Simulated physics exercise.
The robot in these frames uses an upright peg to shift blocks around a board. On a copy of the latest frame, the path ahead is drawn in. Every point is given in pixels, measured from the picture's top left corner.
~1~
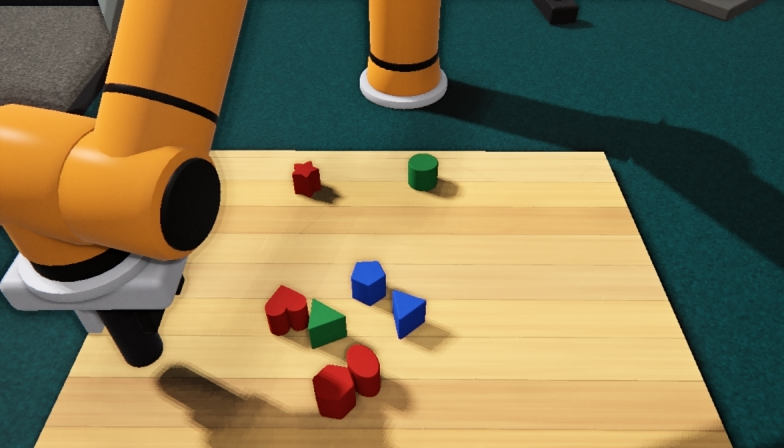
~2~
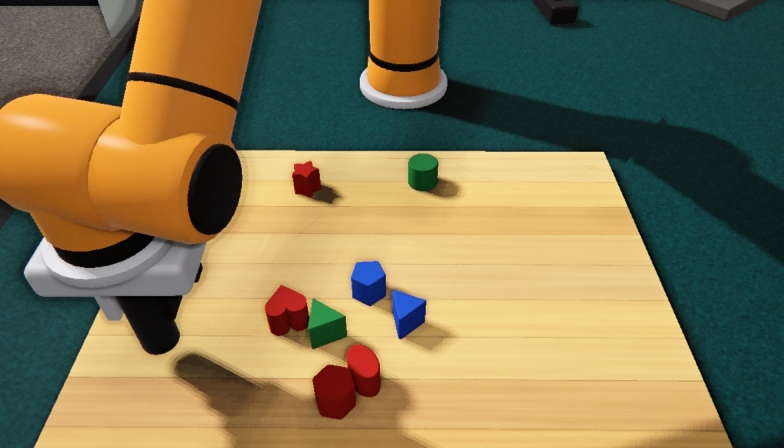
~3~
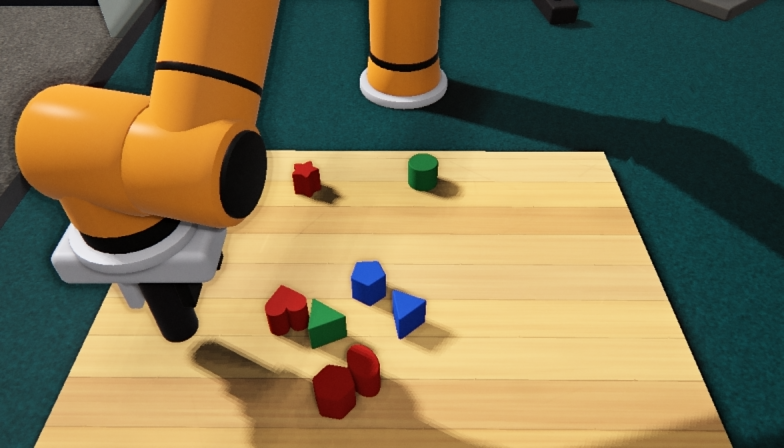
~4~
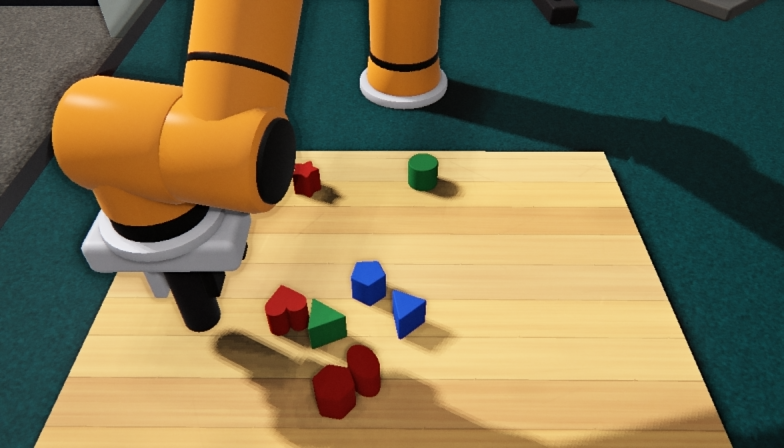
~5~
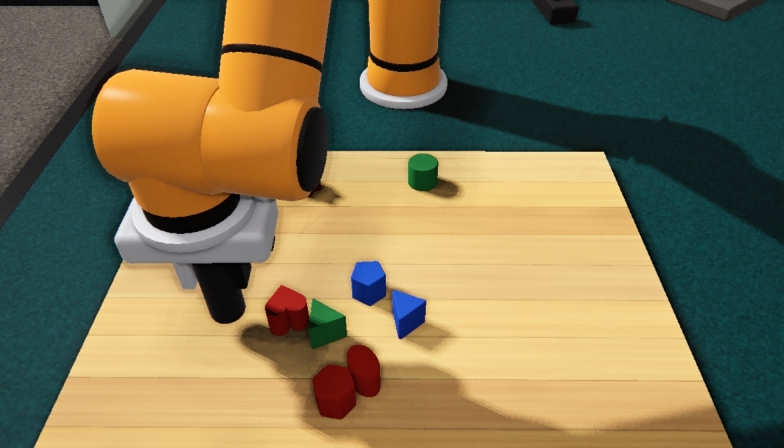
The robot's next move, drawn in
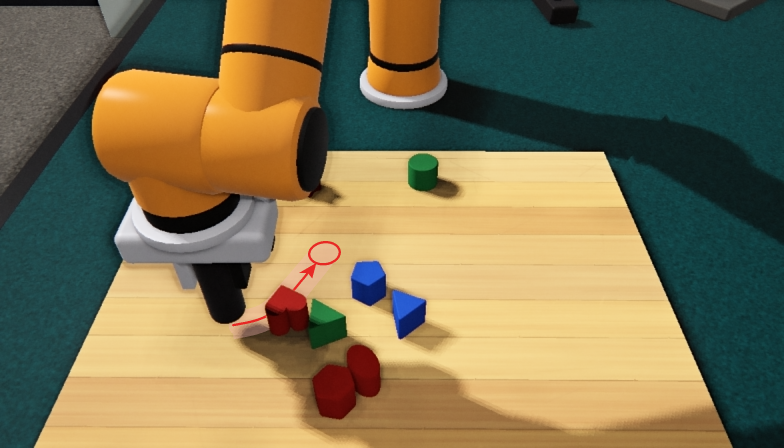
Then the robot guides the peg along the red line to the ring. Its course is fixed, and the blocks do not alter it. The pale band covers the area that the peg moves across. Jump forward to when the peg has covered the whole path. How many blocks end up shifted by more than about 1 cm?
I'd say just one block gets shifted by more than about 1 cm.
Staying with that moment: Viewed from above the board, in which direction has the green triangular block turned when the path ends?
Direction: Clockwise.
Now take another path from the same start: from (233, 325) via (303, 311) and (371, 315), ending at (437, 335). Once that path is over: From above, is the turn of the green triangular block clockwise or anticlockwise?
The turn is clockwise.
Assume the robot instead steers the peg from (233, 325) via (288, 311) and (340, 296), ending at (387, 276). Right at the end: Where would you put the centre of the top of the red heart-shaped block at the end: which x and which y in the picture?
At (369, 291).
Path on the board, from (233, 325) through (276, 310) and (302, 280) to (324, 253).
The first path, step by step. One third of the way, peg (273, 296); red heart-shaped block (303, 295); green triangular block (328, 312), turned 25° clockwise.
Two thirds of the way, peg (300, 266); red heart-shaped block (304, 295); green triangular block (329, 312), turned 30° clockwise.
At the end, peg (323, 239); red heart-shaped block (304, 295); green triangular block (329, 312), turned 30° clockwise; blue pentagonal block in place.
